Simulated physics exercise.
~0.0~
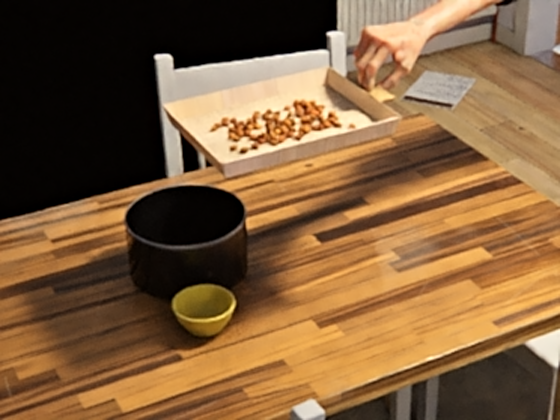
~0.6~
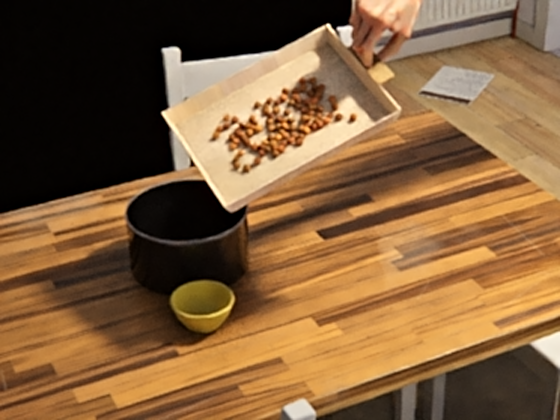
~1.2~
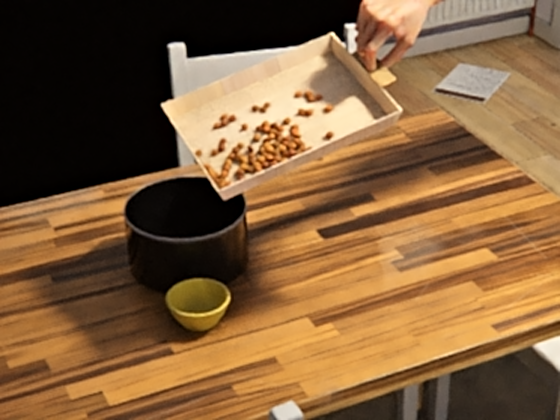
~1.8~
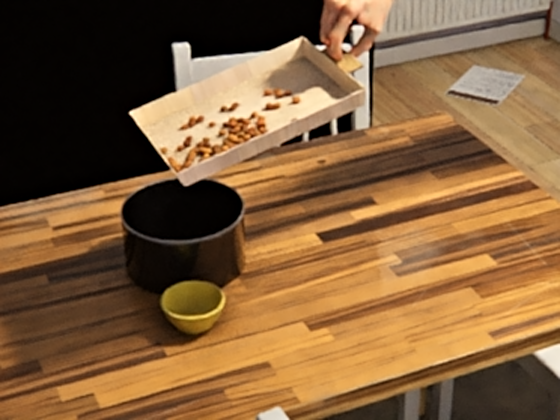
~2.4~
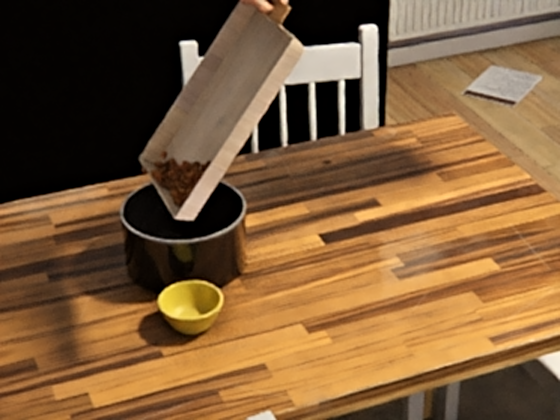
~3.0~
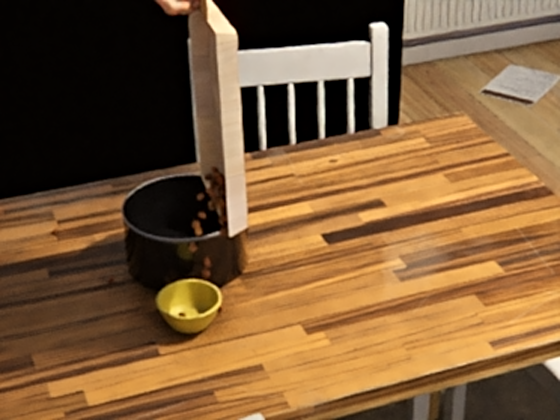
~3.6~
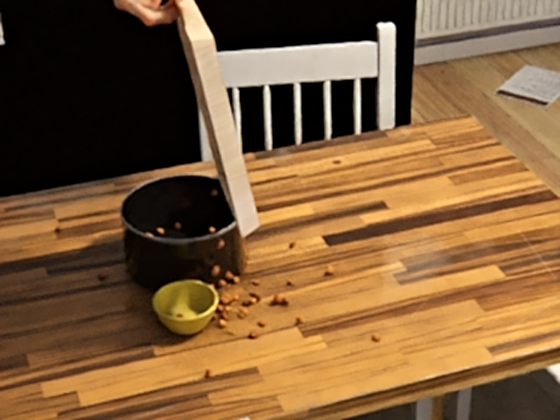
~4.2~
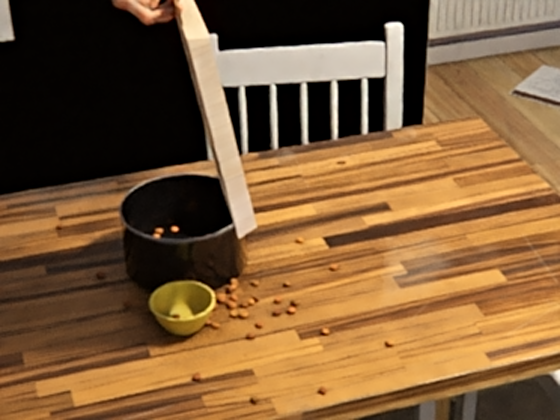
The clip opens with a hand holding a shallow, pale tray of small brown pieces above a wooden table, where a black pot stands behind a small yellow bowl. The hand tips the tray down to the left, and the pieces slide toward its lower end before it eases back a little. Moving left over the pot, the tray then tilts steeply, bunching the pieces in its low corner. It swings past upright, and they spill into the pot and down beside it. Many bounce and scatter across the table, others land in the pot, and only a few reach the bowl, while the hand keeps the emptied tray upended.
